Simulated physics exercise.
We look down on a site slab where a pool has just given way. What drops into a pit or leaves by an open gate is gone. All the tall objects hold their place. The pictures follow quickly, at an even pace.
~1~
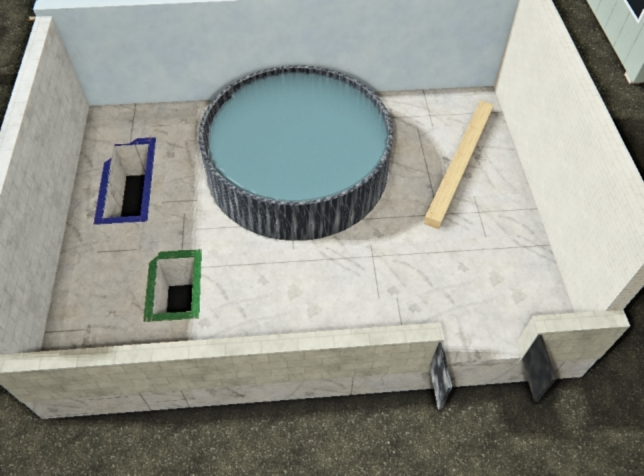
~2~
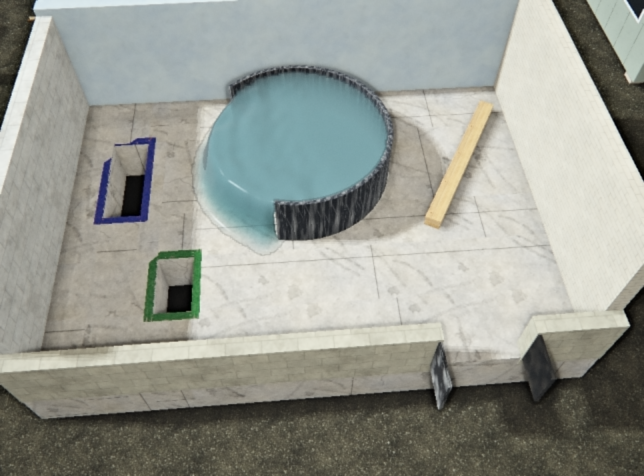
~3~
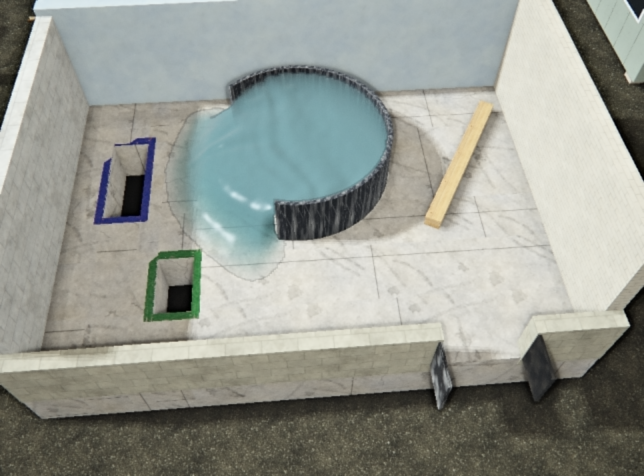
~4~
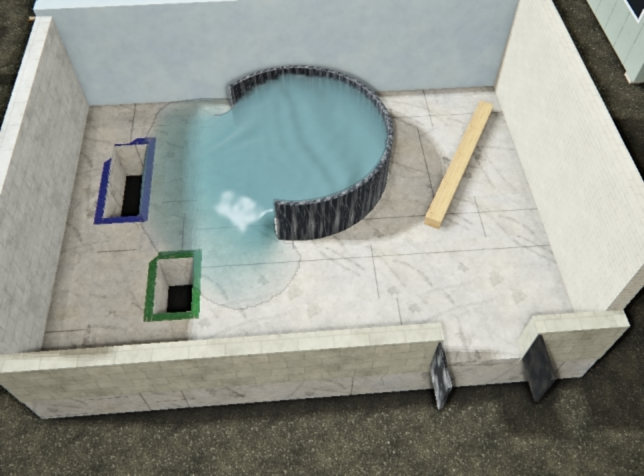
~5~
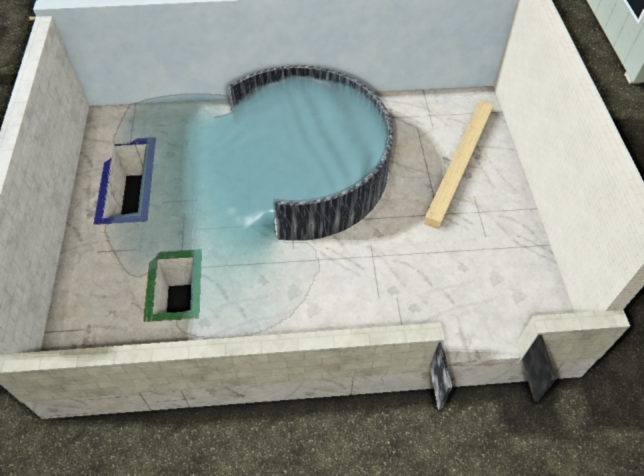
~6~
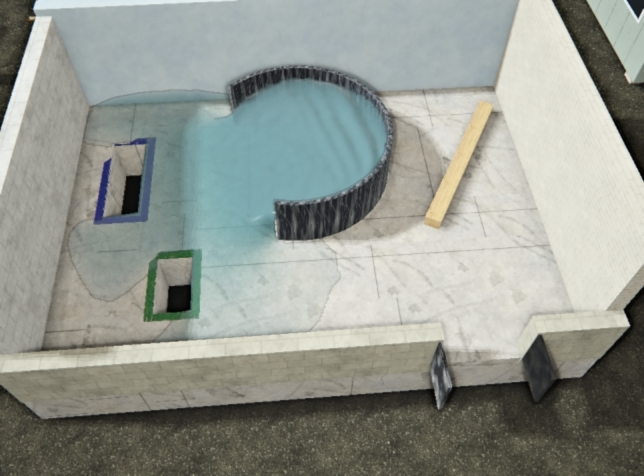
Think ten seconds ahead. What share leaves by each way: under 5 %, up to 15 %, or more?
In the end: The gate takes under 5 %; the blue pit takes over 15 %; the green pit takes over 15 %.
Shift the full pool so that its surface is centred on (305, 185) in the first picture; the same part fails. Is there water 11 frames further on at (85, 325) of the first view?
There: Covered.
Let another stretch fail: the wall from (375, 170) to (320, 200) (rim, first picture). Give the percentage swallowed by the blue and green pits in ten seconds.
In per cent: Blue 2, green 6.
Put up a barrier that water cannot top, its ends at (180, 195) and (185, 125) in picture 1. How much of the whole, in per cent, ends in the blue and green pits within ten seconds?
Parts in a hundred: Blue 20, green 45.
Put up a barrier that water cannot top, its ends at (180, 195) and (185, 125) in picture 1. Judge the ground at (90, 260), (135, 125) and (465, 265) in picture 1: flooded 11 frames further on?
As listed: Flooded, under water, dry.
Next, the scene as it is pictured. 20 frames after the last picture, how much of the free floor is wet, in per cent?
Roughly 60 per cent.
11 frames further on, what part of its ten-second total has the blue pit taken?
About 40 per cent.
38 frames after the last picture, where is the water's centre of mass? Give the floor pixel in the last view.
Roughly at (261, 219).
A moment on, water covers 40 % of the floor; the gate 0 %, the blue pit 10 %, the green pit 6 %.
Next, water covers 45 % of the floor; the gate 0 %, the blue pit 20 %, the green pit 10 %.
Then, water covers 60 % of the floor; the gate 0 %, the blue pit 33 %, the green pit 17 %.
Later, water covers 85 % of the floor; the gate 0 %, the blue pit 44 %, the green pit 22 %.
In the end, water covers 95 % of the floor; the gate 1 %, the blue pit 50 %, the green pit 25 %.
